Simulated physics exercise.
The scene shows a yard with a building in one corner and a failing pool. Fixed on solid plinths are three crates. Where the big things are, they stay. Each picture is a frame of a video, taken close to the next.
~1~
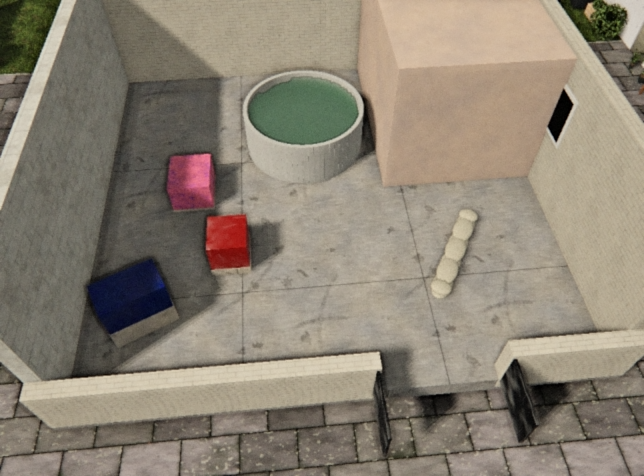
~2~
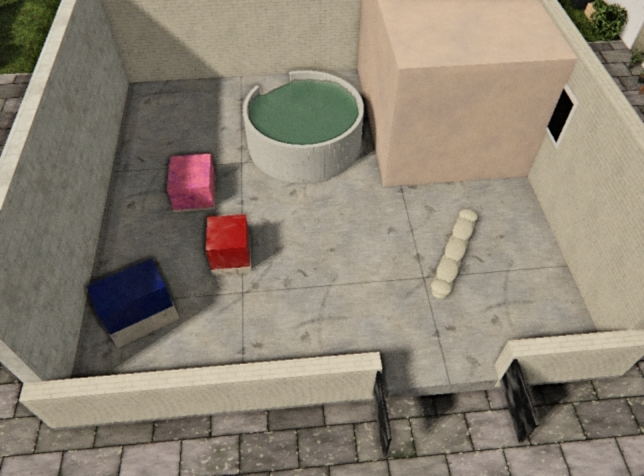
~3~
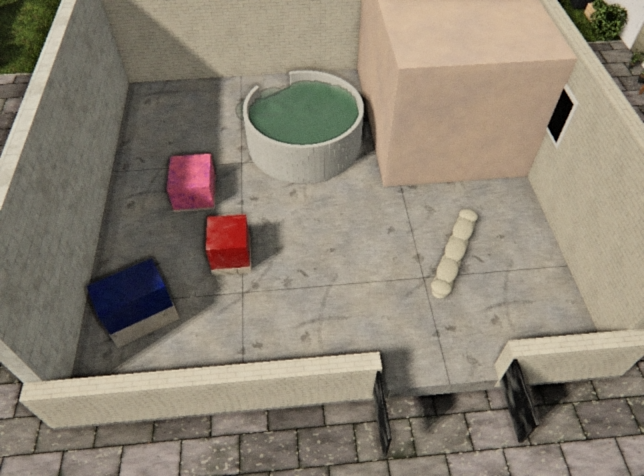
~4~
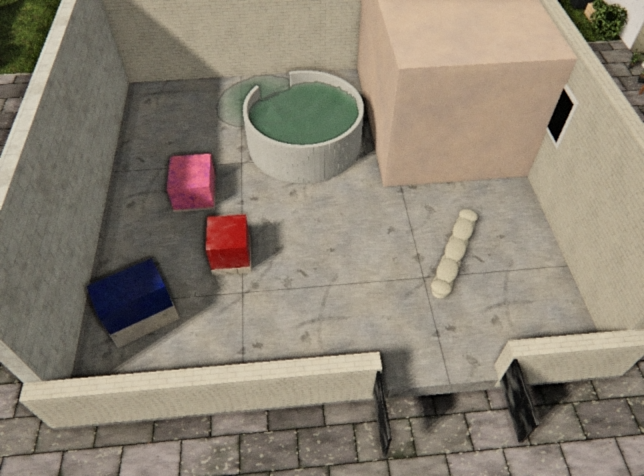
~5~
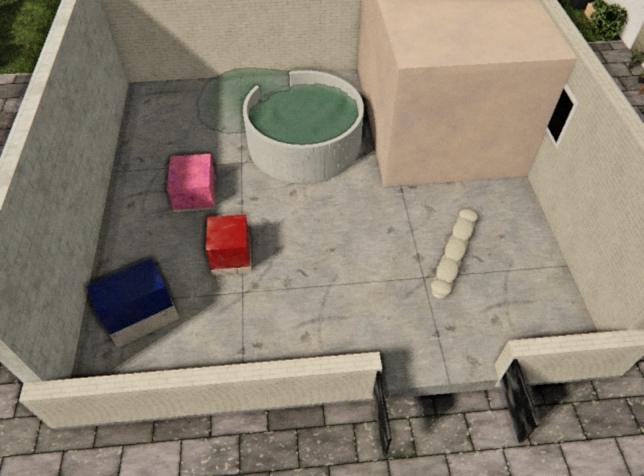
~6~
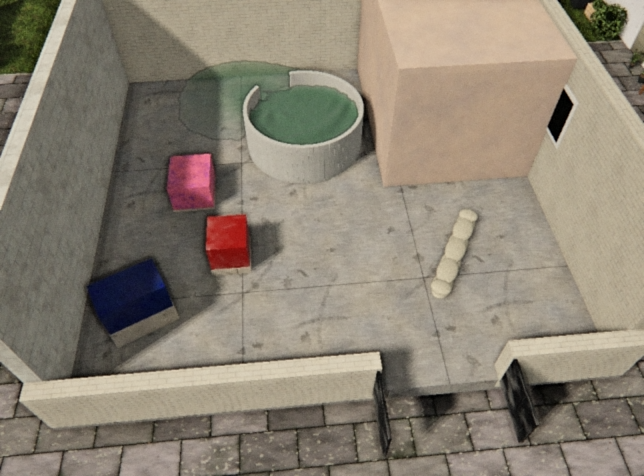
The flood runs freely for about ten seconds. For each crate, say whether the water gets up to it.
Pink crate: Yes; red crate: No; blue crate: No.
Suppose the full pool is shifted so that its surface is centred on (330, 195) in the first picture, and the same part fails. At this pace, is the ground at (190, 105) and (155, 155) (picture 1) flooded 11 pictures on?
Submerged, then submerged.
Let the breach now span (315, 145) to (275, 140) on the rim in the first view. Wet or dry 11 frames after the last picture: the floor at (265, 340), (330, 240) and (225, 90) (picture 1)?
Place one: Reached by the flood. Place two: Reached by the flood. Place three: Spared by the leak.
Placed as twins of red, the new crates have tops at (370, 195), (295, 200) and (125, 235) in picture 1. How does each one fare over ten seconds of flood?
Going in order, the first crate remains untouched, the second remains untouched, while the third gets reached.
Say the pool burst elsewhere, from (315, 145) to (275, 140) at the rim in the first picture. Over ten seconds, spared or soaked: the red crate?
Note: Red crate gets reached.
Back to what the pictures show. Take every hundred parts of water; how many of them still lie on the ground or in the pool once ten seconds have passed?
That comes to around 96 in a hundred.
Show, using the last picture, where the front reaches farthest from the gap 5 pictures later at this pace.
Front's tip: Near (130, 84).
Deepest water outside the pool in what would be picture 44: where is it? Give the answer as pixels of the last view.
It should be deepest at about (120, 302).
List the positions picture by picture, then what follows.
The first picture shows still water in the round pool at (303, 110).
In the second picture, water pours out on the round pool's far side and has run to a hidden place.
In the third picture, water pours out on the round pool's far side and has run to a hidden place.
In the fourth picture, the front is at (236, 86), out from the gap on the round pool's far side.
In the fifth picture, water pours out on the round pool's far side and has run to (215, 79).
In the sixth picture, the front is at (189, 80), out from the gap on the round pool's far side.
A moment on, water covers 15 % of the floor; the pink crate not reached, the red crate not reached, the blue crate not reached.
Next, water covers 20 % of the floor; the pink crate not reached, the red crate not reached, the blue crate not reached.
Then, water covers 40 % of the floor; the pink crate water round its plinth, the red crate not reached, the blue crate water round its plinth.
Later, water covers 70 % of the floor; the pink crate water round its plinth, the red crate water round its plinth, the blue crate water round its plinth.
In the end, water covers 85 % of the floor; the pink crate was topped, the red crate stayed above the water, the blue crate stayed above the water.
